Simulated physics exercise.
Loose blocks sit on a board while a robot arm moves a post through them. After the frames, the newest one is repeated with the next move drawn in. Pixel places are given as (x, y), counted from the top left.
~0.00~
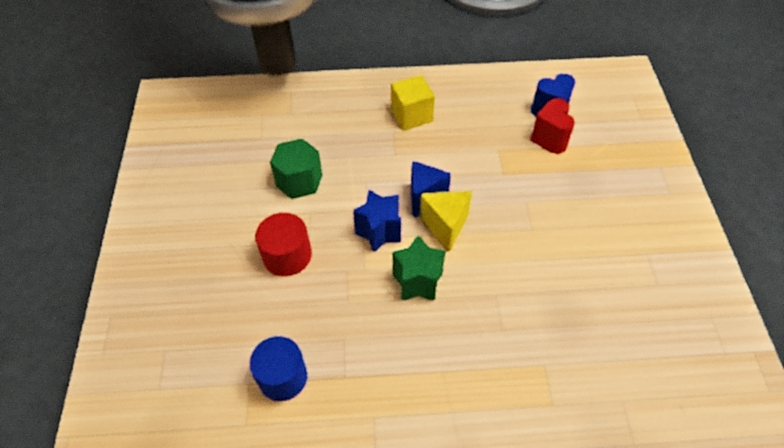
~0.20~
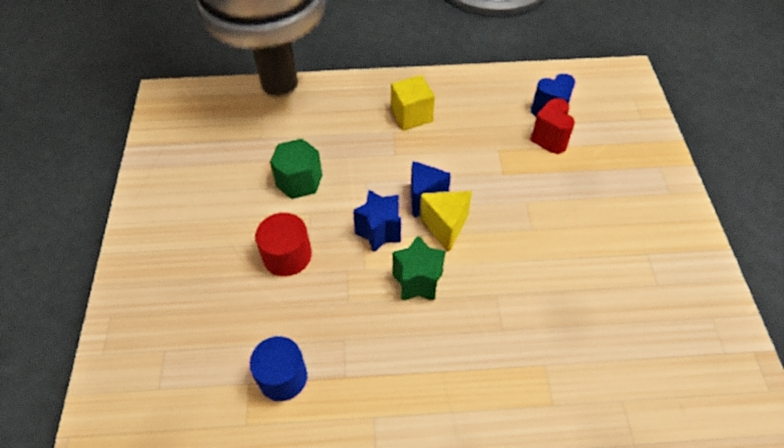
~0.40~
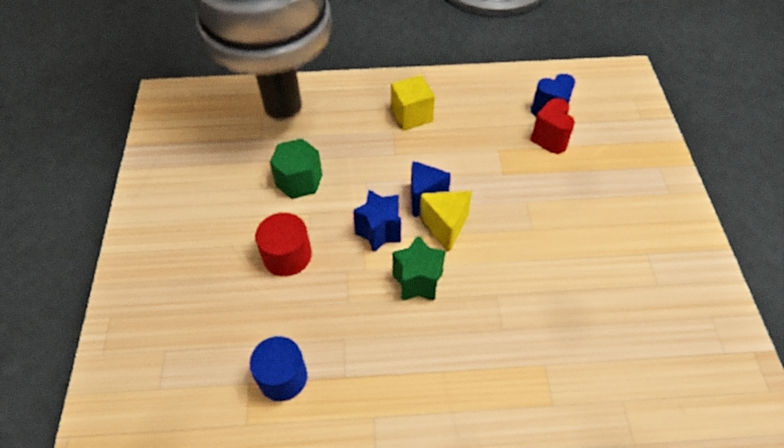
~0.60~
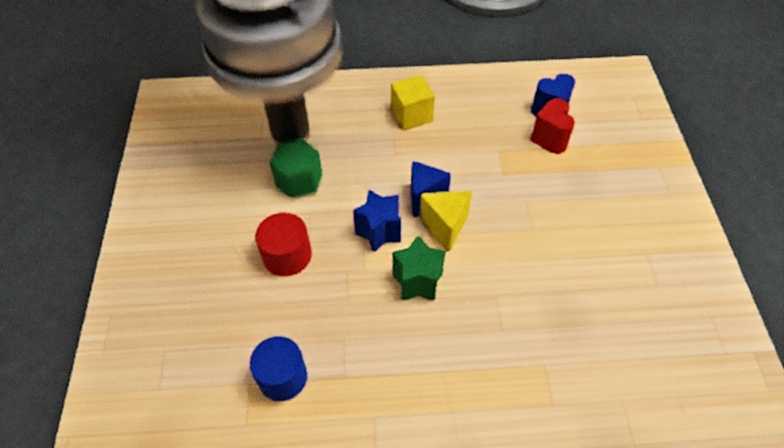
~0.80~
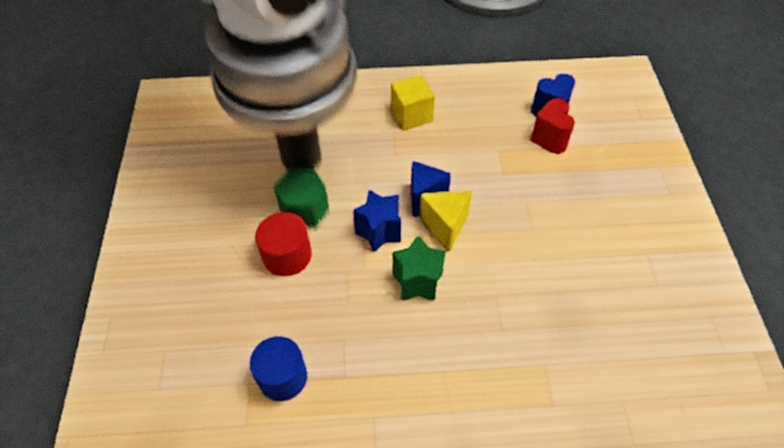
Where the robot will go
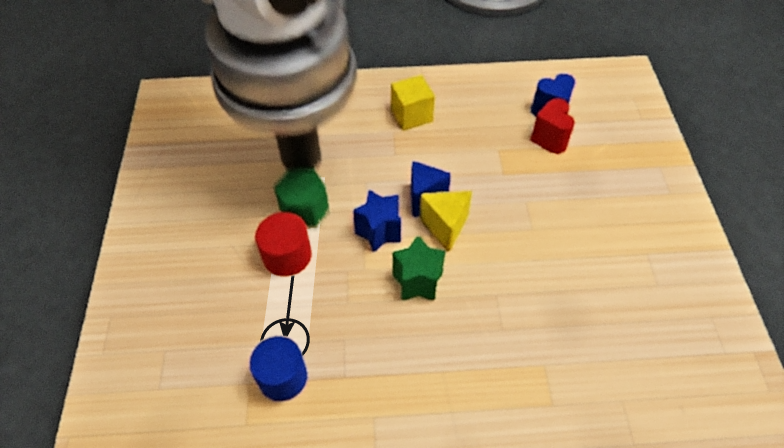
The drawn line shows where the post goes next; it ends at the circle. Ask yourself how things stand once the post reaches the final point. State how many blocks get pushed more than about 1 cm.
Three or more move.
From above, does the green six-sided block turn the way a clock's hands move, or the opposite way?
Seen from above, clockwise.
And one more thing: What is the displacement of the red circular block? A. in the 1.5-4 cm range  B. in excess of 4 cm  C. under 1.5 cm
My pick is B.
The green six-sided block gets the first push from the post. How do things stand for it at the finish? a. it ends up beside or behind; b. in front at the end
The answer is b.
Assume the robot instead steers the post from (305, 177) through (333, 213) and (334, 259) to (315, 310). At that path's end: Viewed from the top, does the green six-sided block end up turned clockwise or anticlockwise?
It twists with the clock when seen from above.
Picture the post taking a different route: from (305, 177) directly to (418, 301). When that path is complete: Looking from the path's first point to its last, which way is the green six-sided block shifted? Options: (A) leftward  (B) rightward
I'll go with B - rightward.
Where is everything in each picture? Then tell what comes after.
The first frame shows tip of the post at (278, 64), middles of tops, blue circular block at (275, 360), red circular block at (281, 233), green six-sided block at (294, 156), blue star block at (379, 208).
The second frame shows post at (280, 84), nothing pushed.
The third frame shows post at (283, 107), nothing pushed.
The fourth frame shows post at (291, 131), nothing pushed.
The fifth frame shows post at (302, 158), blue circular block at (275, 360), red circular block at (281, 233), green six-sided block at (300, 186), blue star block at (379, 208).
The line goes from (305, 177) directly to (285, 341).
What follows on the original path. One third of the way, post at (295, 208); red circular block at (268, 285); green six-sided block at (289, 241).
Two thirds of the way, post at (287, 265); blue circular block at (275, 391); red circular block at (242, 350); green six-sided block at (274, 304), turned 20° clockwise.
At the end, post at (280, 326); blue circular block at (276, 421); red circular block at (204, 411); green six-sided block at (255, 372), turned 40° clockwise; blue star block unmoved.
